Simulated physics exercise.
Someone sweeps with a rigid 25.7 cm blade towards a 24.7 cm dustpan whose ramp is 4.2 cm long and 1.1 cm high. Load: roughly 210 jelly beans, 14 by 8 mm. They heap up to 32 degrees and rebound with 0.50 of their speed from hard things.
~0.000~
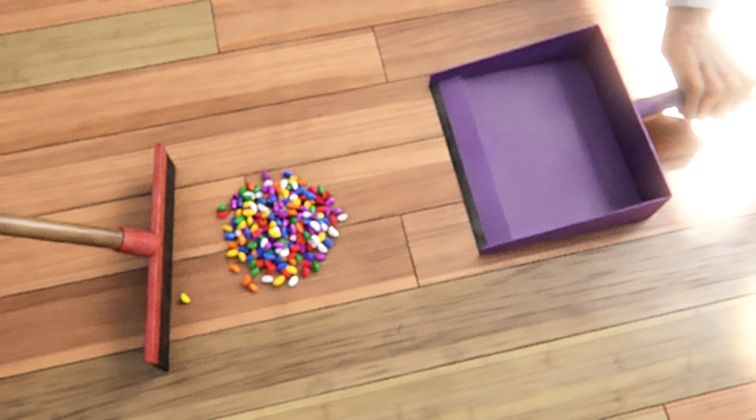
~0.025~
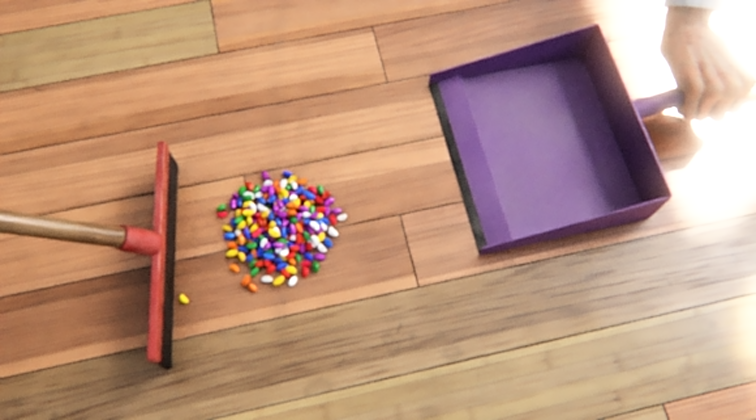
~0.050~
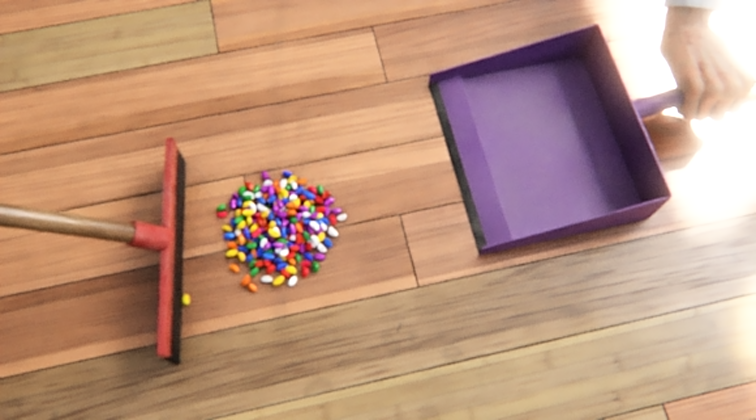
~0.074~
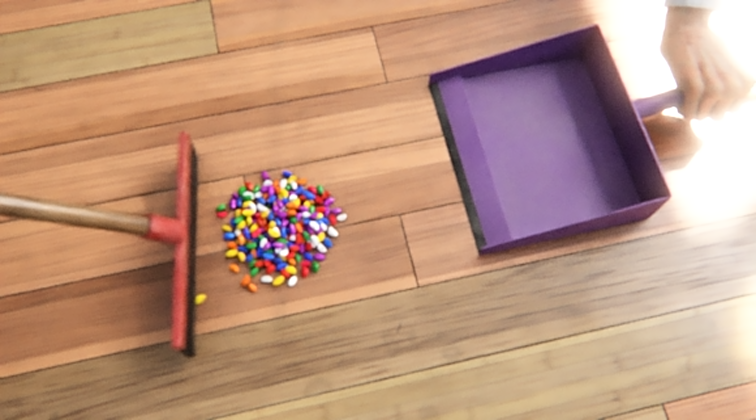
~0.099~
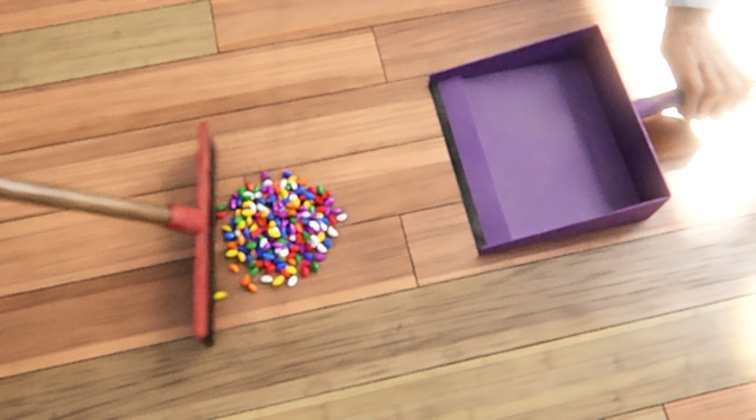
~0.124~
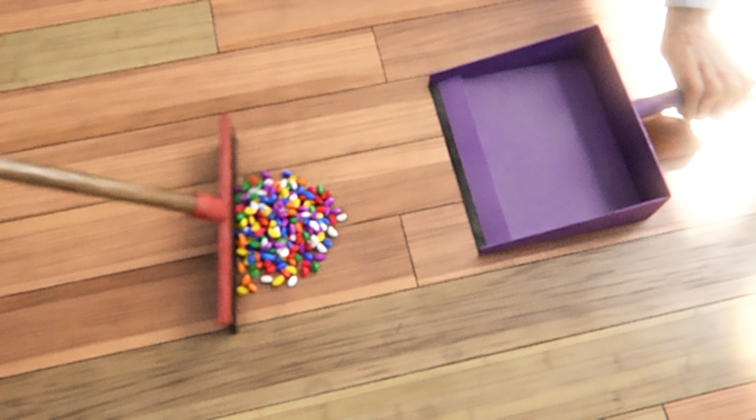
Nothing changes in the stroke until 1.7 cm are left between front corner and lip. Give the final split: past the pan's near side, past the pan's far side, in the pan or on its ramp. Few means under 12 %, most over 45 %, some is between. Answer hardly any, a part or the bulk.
Past the pan's near side: A part; past the pan's far side: Hardly any; in the pan or on its ramp: The bulk.
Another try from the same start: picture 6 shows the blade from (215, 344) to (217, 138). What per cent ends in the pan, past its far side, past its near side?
Pan 55, far 5, near 15.
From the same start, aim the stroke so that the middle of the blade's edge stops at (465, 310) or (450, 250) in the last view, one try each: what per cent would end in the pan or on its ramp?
About 40 and 55 per cent.
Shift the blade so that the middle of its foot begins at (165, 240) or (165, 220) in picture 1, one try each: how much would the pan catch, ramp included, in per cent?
About 60 and 45 per cent.
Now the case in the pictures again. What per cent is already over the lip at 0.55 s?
Near 60 per cent so far.
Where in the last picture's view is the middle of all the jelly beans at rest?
Near (475, 176).
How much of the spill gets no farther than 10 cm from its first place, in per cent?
About 0 per cent.
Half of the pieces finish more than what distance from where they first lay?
About 28 cm.
After 0.25 s, middle of the blade 15 cm from the lip; 0 % over the lip, far side 0 %, near side 5 %.
After 0.33 s, middle of the blade 6 cm from the lip; 0 % over the lip, far side 0 %, near side 15 %.
After 0.55 s, middle of the blade 3 cm from the lip; 60 % over the lip, far side 0 %, near side 15 %.
In the end, at 2.9 s, near side 15 %, far side 0 %, pan 60 %, in front of the lip or behind the blade 20 %.
